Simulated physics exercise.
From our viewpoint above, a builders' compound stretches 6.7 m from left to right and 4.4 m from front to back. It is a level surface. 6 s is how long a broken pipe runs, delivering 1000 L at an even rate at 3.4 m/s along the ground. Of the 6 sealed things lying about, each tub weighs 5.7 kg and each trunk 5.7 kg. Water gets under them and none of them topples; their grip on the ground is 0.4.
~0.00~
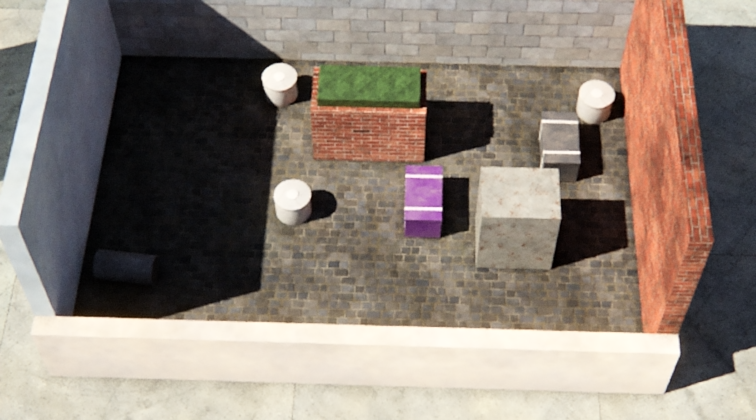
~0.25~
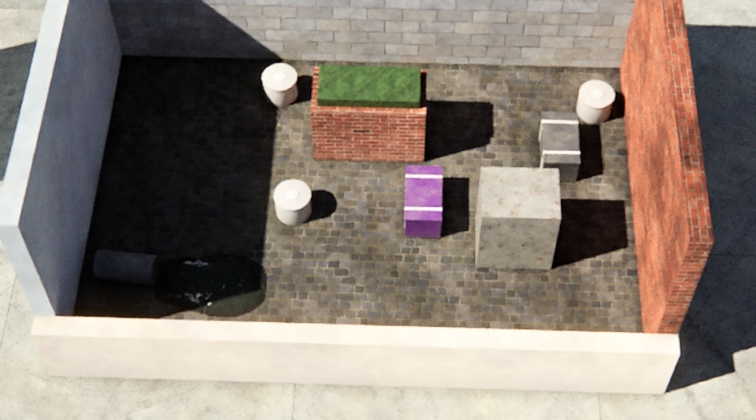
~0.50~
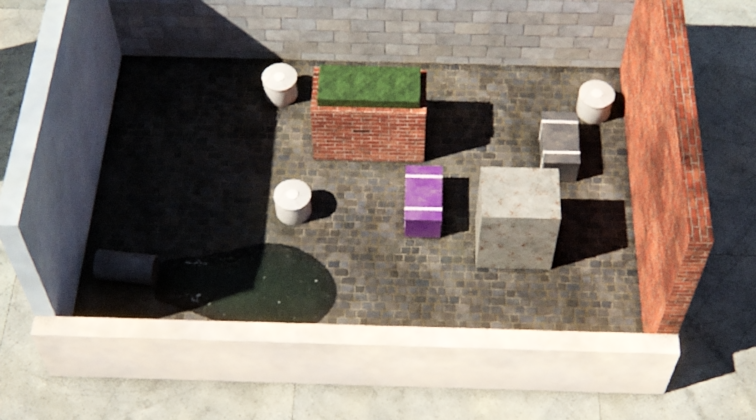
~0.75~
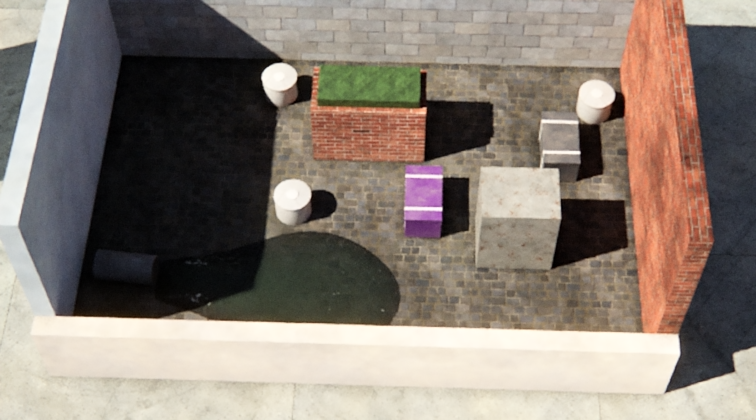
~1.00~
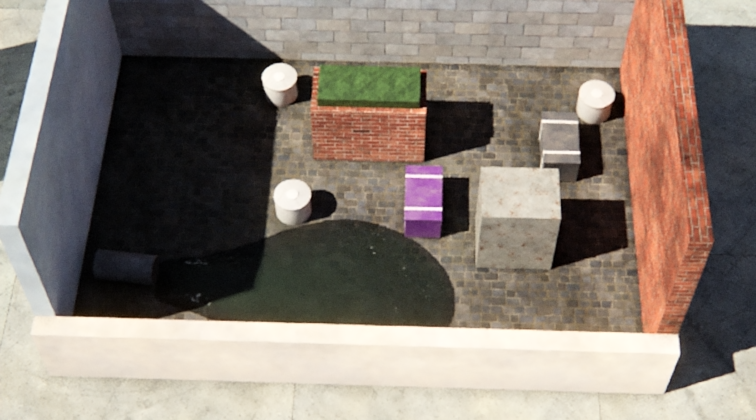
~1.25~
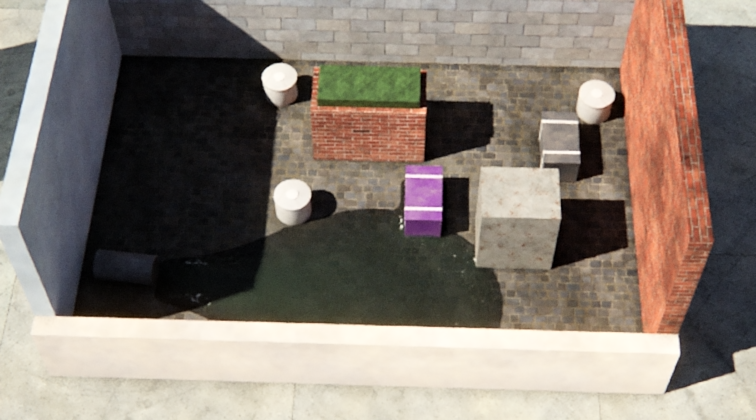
In a walled builders' compound, a purple trunk, a concrete block, a brick planter and pale round tubs stand on dry paving. Dark water emerges from a pipe at the lower left, then spreads rightward along the front wall, widening until it reaches the trunk and block, which stay still.
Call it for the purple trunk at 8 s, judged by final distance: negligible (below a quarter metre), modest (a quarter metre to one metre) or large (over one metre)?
Large.
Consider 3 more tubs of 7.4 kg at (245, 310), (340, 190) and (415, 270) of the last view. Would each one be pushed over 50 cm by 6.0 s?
In that order: Over, less, more.
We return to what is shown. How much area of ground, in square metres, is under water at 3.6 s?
Close to 14 m2, I'd say.
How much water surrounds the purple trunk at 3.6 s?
Depth: About 2 cm.
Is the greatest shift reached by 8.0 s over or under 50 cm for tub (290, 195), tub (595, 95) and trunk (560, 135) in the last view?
Going one by one: Stays closer, goes farther, goes farther.
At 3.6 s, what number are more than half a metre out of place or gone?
Result: 1.
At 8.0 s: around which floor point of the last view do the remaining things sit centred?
I'd say about (363, 115) in the last view.
After 1.8 s the purple trunk is near (438, 187), 0.2 m from its start, aground; 0 afloat.
After 3.6 s the purple trunk is near (479, 118), 1.3 m from its start, aground; 0 afloat.
After 5.6 s the purple trunk is near (471, 63), 2.1 m from its start, afloat; 3 afloat.
After 8.0 s the purple trunk is near (345, 75), 2.1 m from its start, afloat; 3 afloat.
